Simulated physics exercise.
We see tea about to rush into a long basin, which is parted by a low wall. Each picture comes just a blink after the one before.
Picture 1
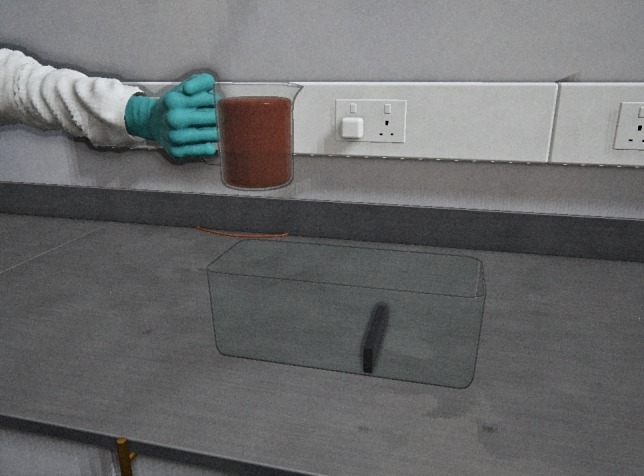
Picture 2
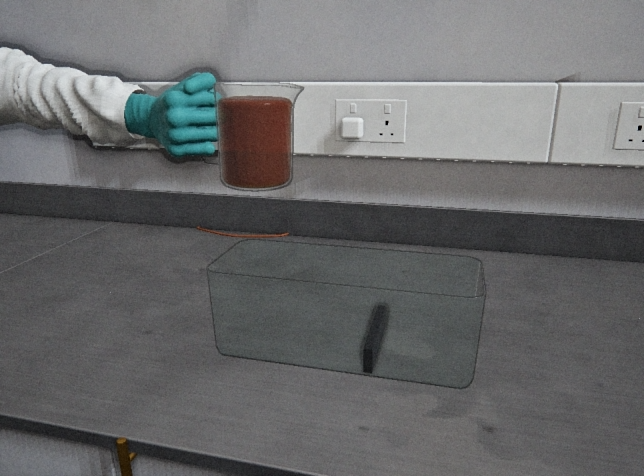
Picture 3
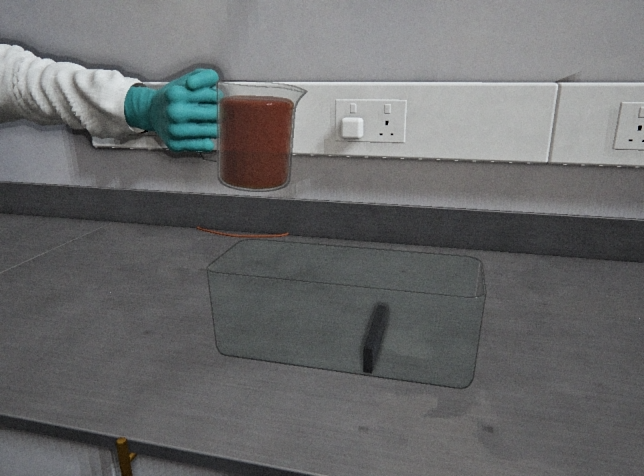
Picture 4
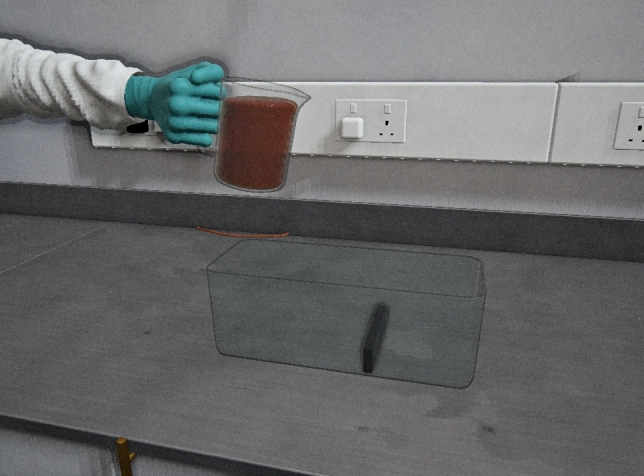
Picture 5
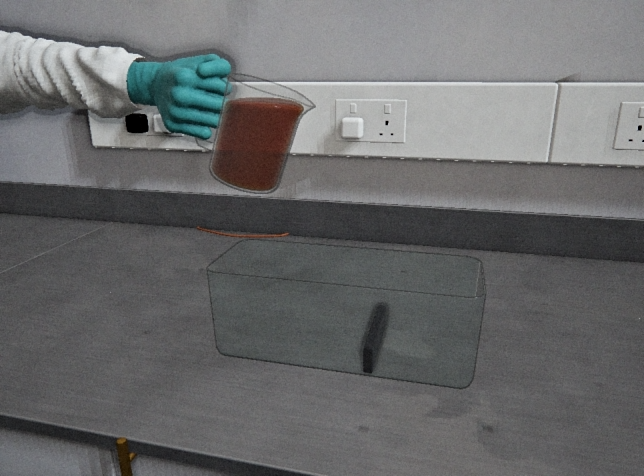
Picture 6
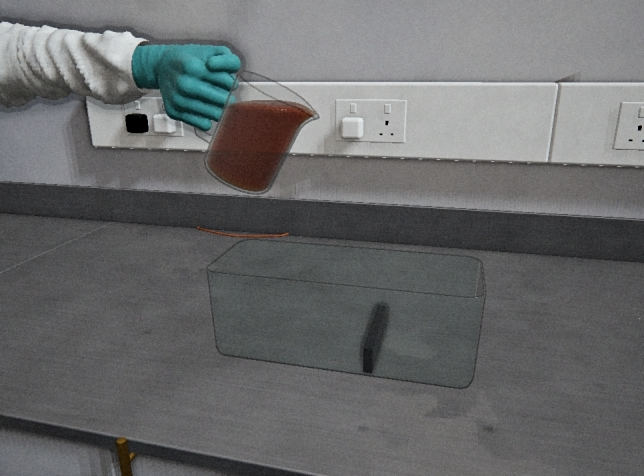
On a grey countertop near wall sockets stood a long clear basin with a low dark divider, while above it a teal-gloved hand held a beaker of reddish-brown liquid upright, then steadily tilted it rightward.
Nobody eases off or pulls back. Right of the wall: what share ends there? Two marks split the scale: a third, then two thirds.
Finally a third to two thirds of it is on the right.
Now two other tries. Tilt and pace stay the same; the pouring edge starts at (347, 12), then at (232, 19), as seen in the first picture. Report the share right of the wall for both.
Roughly 75 % and 15 %.
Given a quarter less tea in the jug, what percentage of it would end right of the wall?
30 %.
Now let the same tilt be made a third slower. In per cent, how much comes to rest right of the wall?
Roughly 50 in a hundred.
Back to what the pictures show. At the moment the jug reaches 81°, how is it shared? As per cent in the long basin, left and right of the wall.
Left part: Around 5 %. Right part: Around 5 %.
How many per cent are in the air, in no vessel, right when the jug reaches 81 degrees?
Near 20 in a hundred.
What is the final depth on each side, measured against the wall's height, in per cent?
About 30 left, about 60 right.
A moment on, the jug is tipped on its side and 73 per cent is still to pour, 4 is left of the wall and 3 right of it.
Next, the jug is tipped on its side and 33 per cent is still to pour, 20 is left of the wall and 24 right of it.
Then the jug is tipped on its side and 12 per cent is still to pour, 32 is left of the wall and 48 right of it.
Later the jug is tipped on its side and 5 per cent is still to pour, 43 is left of the wall and 49 right of it.
In the end 49 per cent lies left of the wall, 49 right of it and 1 outside.
